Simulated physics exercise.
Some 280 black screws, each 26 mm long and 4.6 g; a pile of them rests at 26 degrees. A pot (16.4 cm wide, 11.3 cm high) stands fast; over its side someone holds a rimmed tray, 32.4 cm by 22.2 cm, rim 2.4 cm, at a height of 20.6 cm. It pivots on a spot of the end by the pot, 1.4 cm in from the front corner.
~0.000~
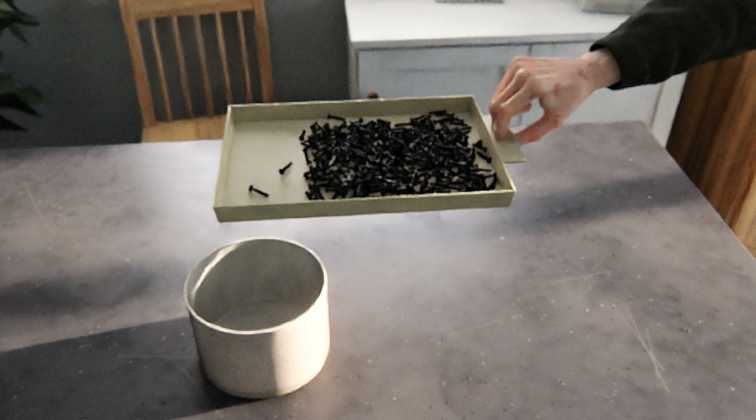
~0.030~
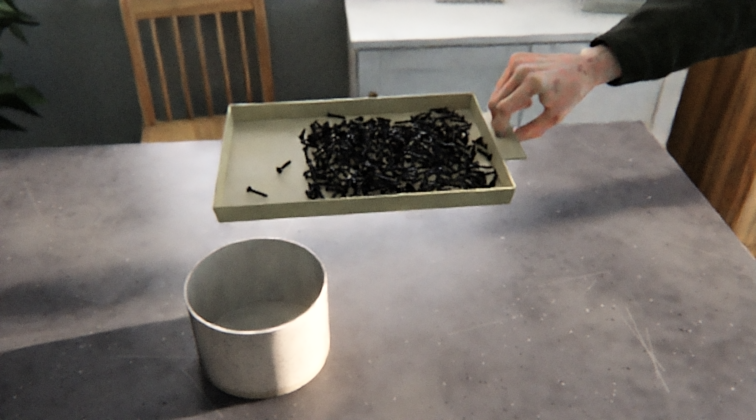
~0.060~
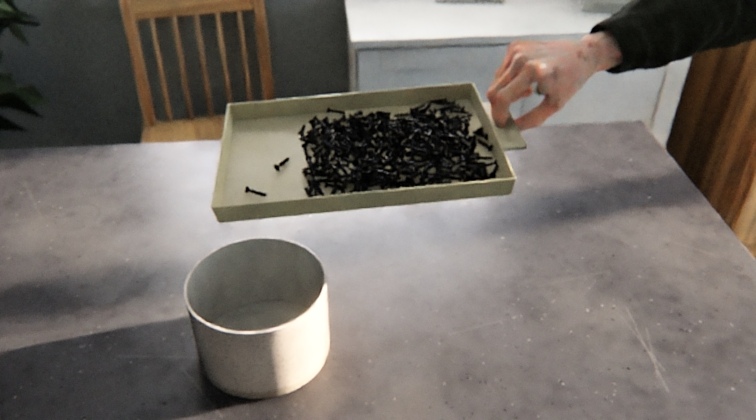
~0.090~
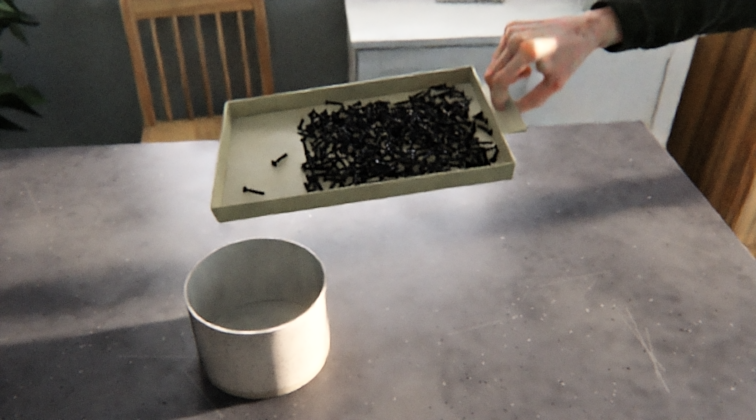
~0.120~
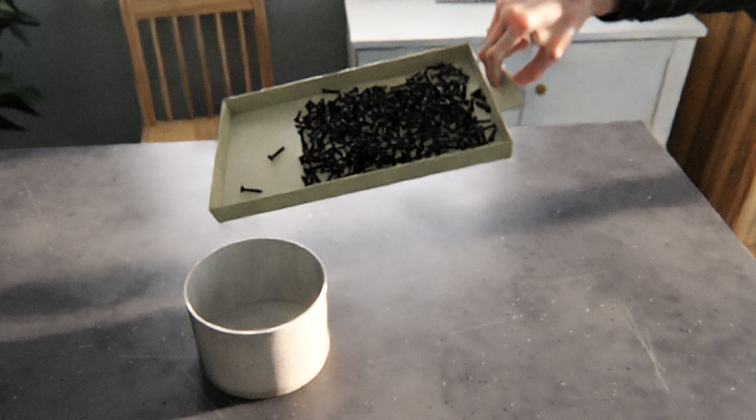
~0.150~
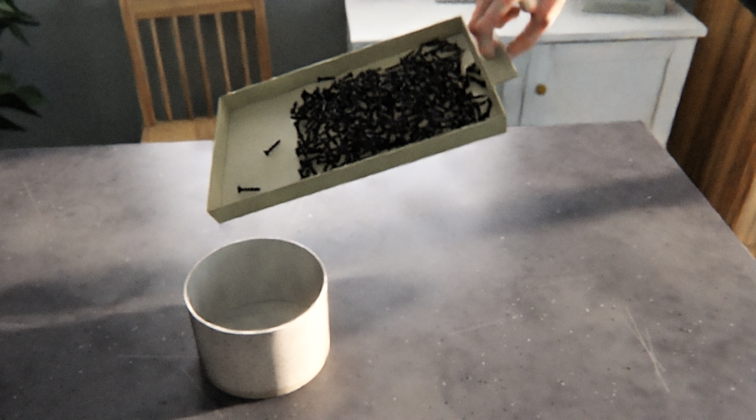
A hand raises the right end of a tray of black screws above a pot.
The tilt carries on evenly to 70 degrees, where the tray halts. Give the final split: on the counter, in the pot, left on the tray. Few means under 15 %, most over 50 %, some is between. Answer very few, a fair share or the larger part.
On the counter: The larger part; in the pot: Very few; left on the tray: Very few.
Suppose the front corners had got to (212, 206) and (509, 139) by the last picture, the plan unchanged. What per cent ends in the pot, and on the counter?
Pot 5, counter 75.
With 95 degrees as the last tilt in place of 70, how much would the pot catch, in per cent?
In that case some 5 per cent.
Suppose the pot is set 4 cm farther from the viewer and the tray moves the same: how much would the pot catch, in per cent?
Then about 5 per cent.
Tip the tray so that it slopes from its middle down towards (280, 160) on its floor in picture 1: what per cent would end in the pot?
About 0 per cent.
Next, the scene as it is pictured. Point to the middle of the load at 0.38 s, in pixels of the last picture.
Around (260, 41).
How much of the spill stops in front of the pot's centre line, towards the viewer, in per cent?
Some 60 per cent.
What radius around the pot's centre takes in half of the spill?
Some 24 cm.
After 0.29 s, tilt 48 degrees; the tray holds 100 %, the pot 0 %.
After 0.38 s, tilt 65 degrees; the tray holds 100 %, the pot 0 %.
After 0.60 s, tilt 70 degrees; the tray holds 10 %, the pot 0 %.
By 1.9 s all is still; counter 90 %, pot 5 %, tray 5 %.
